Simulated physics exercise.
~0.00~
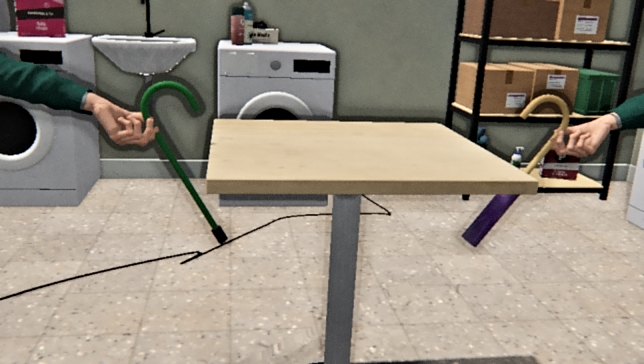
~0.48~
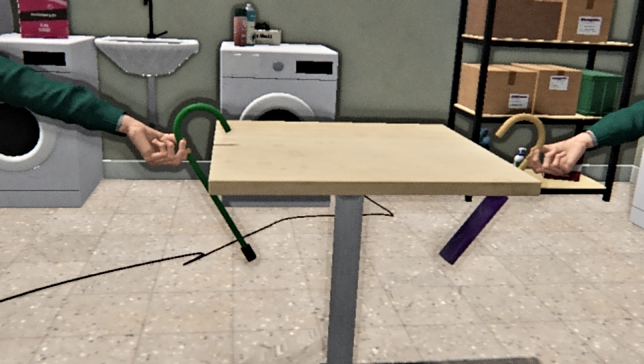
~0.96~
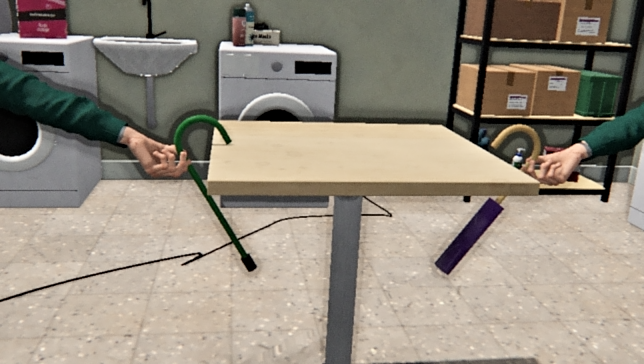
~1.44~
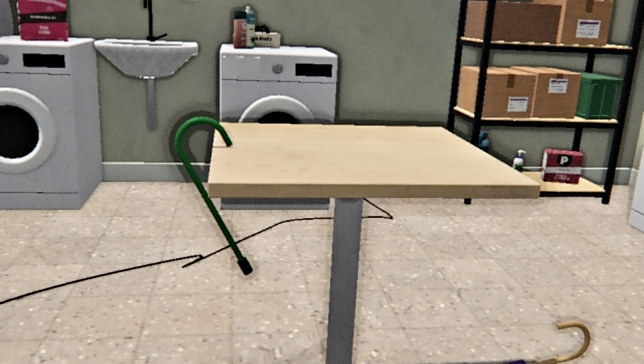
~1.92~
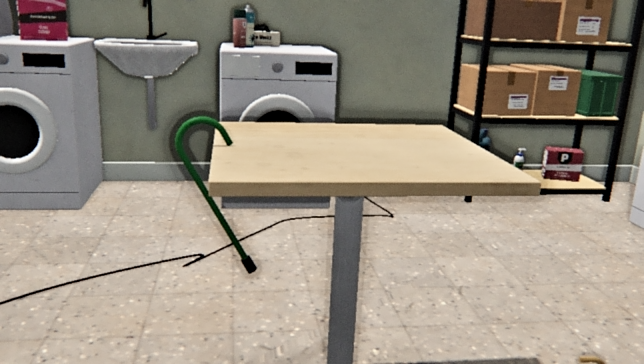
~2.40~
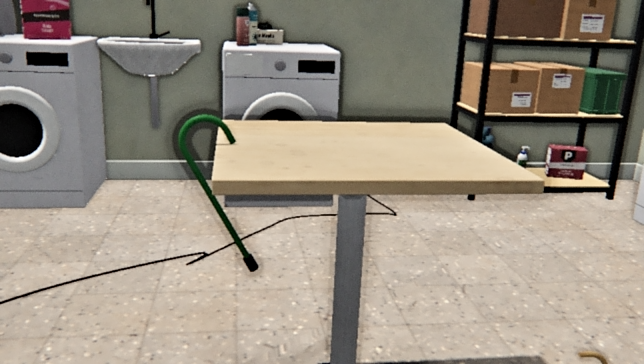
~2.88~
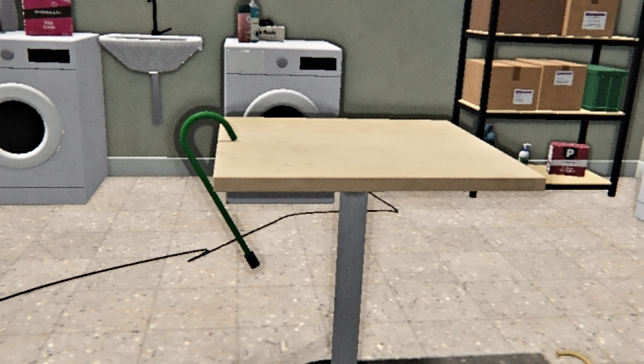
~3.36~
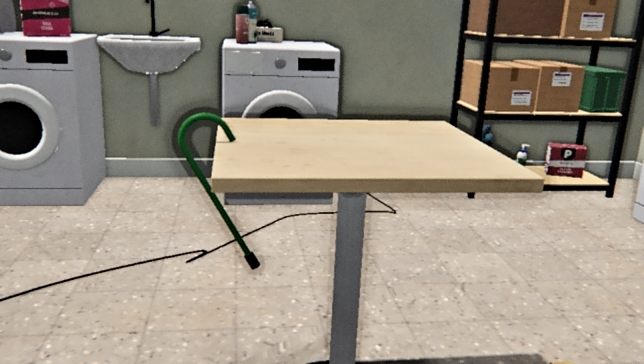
Laundry room, two hands hooking a green cane and a purple umbrella over a table's ends, the cane staying, the umbrella falling.
